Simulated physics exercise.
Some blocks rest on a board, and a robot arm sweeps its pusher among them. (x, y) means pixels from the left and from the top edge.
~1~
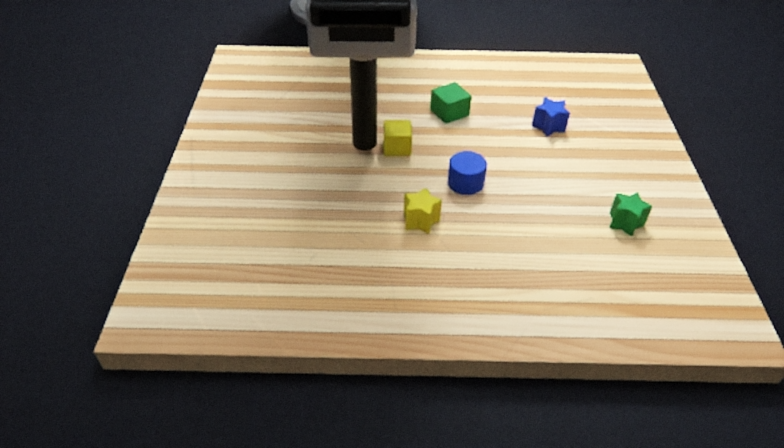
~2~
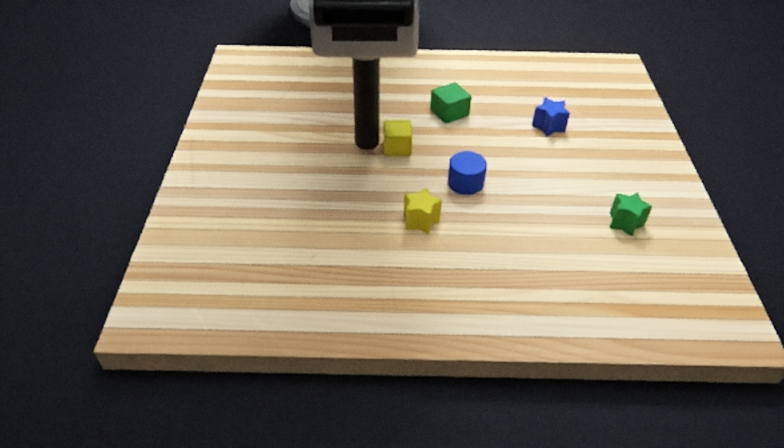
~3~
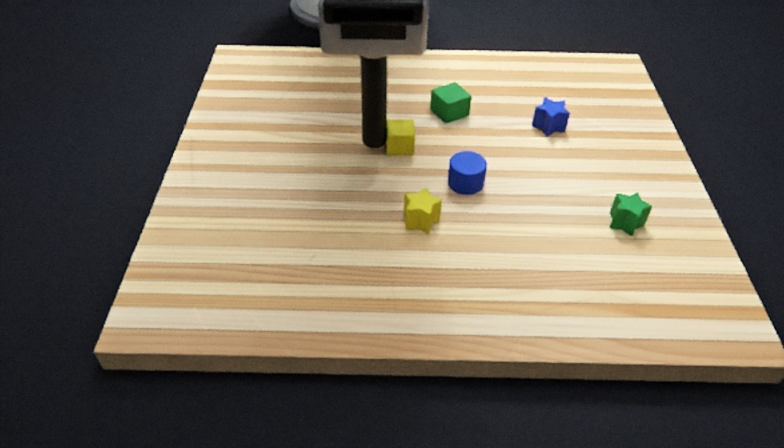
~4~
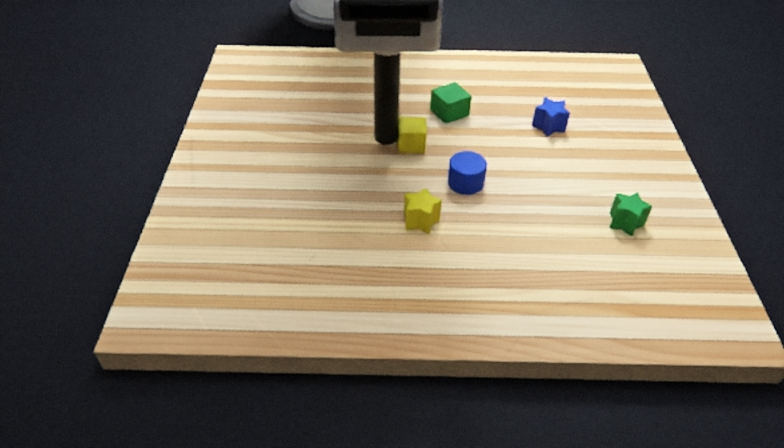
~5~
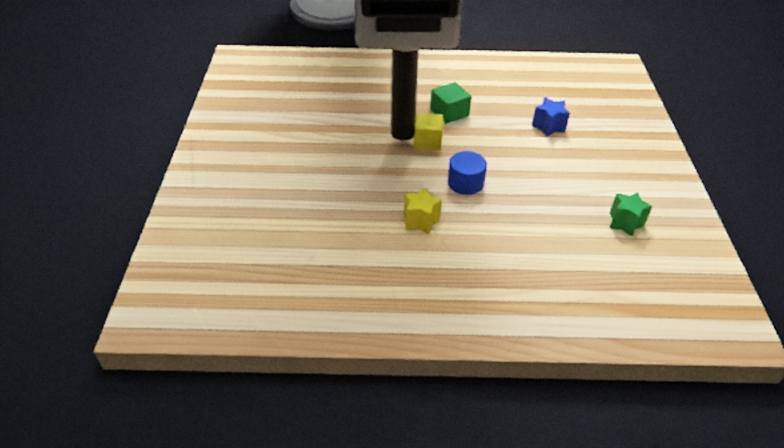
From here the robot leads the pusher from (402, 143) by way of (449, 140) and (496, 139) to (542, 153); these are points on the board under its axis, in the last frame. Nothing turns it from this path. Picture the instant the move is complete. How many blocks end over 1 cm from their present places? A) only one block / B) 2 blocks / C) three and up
A.
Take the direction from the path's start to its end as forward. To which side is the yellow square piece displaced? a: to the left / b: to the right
My answer is option a.
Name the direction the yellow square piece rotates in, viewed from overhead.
It rotates counterclockwise.
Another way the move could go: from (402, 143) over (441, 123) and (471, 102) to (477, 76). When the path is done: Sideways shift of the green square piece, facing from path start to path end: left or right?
It moves over to the left.
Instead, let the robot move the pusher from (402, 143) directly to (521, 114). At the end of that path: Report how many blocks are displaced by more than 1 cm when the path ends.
A single block is moved.
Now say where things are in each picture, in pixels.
In the first frame, tip of the pusher at (365, 143), middles of tops, yellow square piece at (398, 127), green square piece at (452, 92).
In the second frame, pusher at (367, 143), nothing pushed.
In the third frame, pusher at (374, 141), yellow square piece at (401, 127).
In the fourth frame, pusher at (386, 138), yellow square piece at (413, 124).
In the fifth frame, pusher at (403, 134), yellow square piece at (429, 121), green square piece at (452, 92).
What follows on the original path. One third of the way, pusher at (451, 131); yellow square piece at (476, 115), turned 20° anticlockwise.
Two thirds of the way, pusher at (498, 130); yellow square piece at (518, 109), turned 55° anticlockwise.
At the end, pusher at (544, 144); yellow square piece at (523, 108), turned 65° anticlockwise; green square piece unmoved.
